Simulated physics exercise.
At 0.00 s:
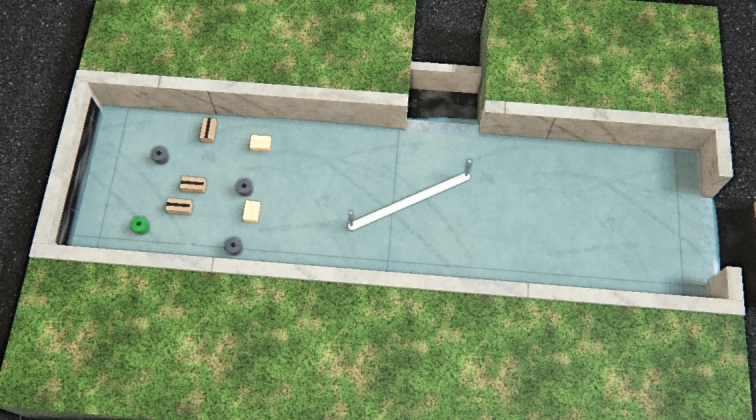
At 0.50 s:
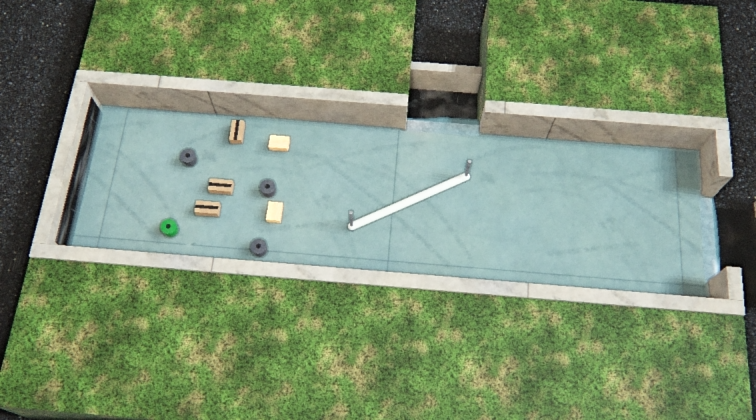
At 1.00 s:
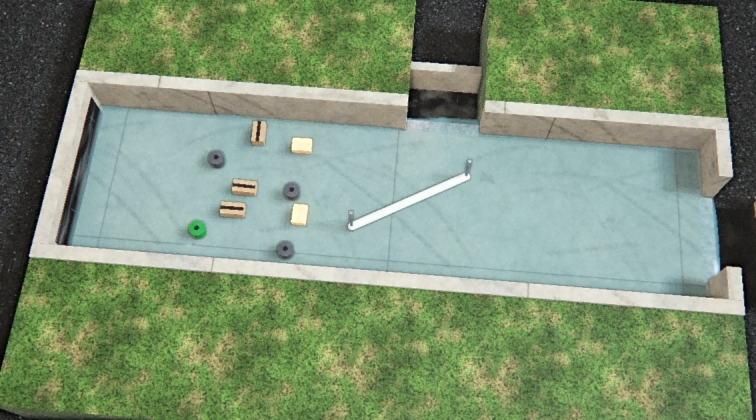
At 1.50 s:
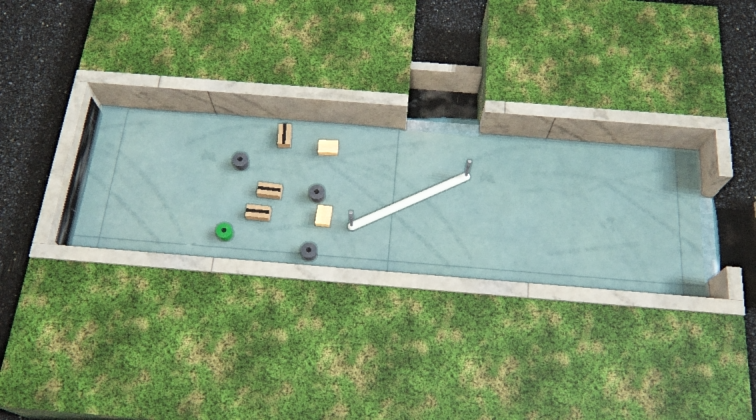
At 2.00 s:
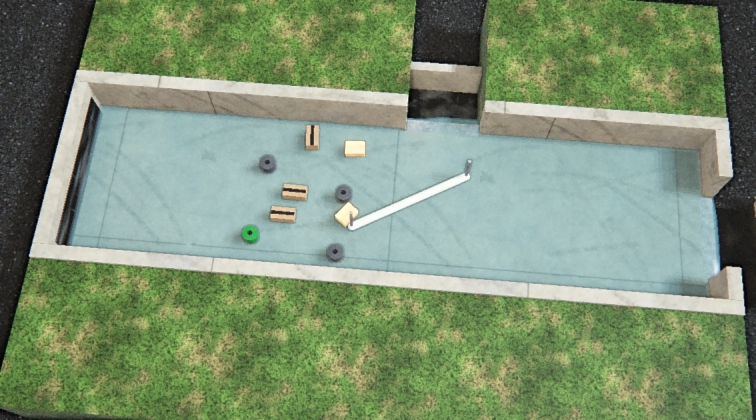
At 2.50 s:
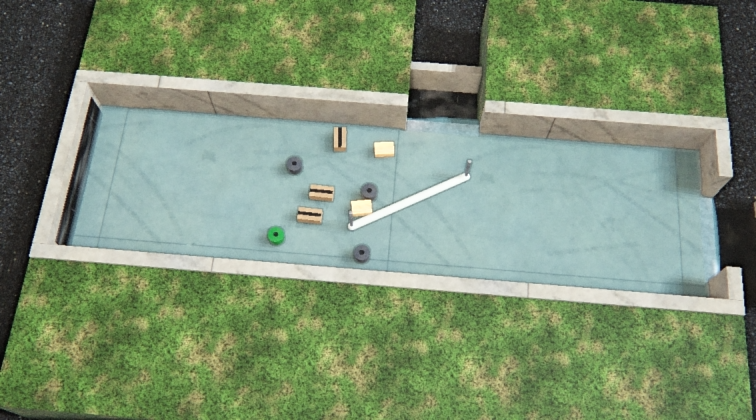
The video shows a shallow, walled water channel between grassy banks, where small tubs, one of them green, and box-shaped cartons drift together steadily to the right, until a pale carton meets the white slanted bar and turns against it.
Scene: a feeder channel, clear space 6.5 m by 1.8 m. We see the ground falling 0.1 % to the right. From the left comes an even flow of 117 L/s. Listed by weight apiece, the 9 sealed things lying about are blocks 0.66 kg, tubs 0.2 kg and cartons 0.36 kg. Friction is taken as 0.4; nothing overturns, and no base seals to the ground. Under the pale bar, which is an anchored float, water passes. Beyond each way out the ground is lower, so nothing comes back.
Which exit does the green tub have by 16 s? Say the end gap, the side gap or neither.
It is end gap.
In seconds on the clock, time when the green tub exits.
At about 12.0 s.
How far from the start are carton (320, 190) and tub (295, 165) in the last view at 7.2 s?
The first is 300 cm off, the second is gone out.
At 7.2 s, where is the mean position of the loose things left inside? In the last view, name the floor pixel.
Mean position approx. (500, 204).
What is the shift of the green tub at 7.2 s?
It has shifted about 400 cm.
After 3.5 s the green tub is near (332, 238), 2.0 m from its start, afloat; 0 of 9 are out; 9 afloat.
After 7.2 s the green tub is near (514, 238), 3.8 m from its start, afloat; 5 of 9 are out; 4 afloat.
After 12.0 s the green tub is near (715, 241), 5.8 m from its start, afloat; 8 of 9 are out; 1 afloat.
After 16.0 s the green tub has gone out by the end gap; 9 of 9 are out; 0 afloat.
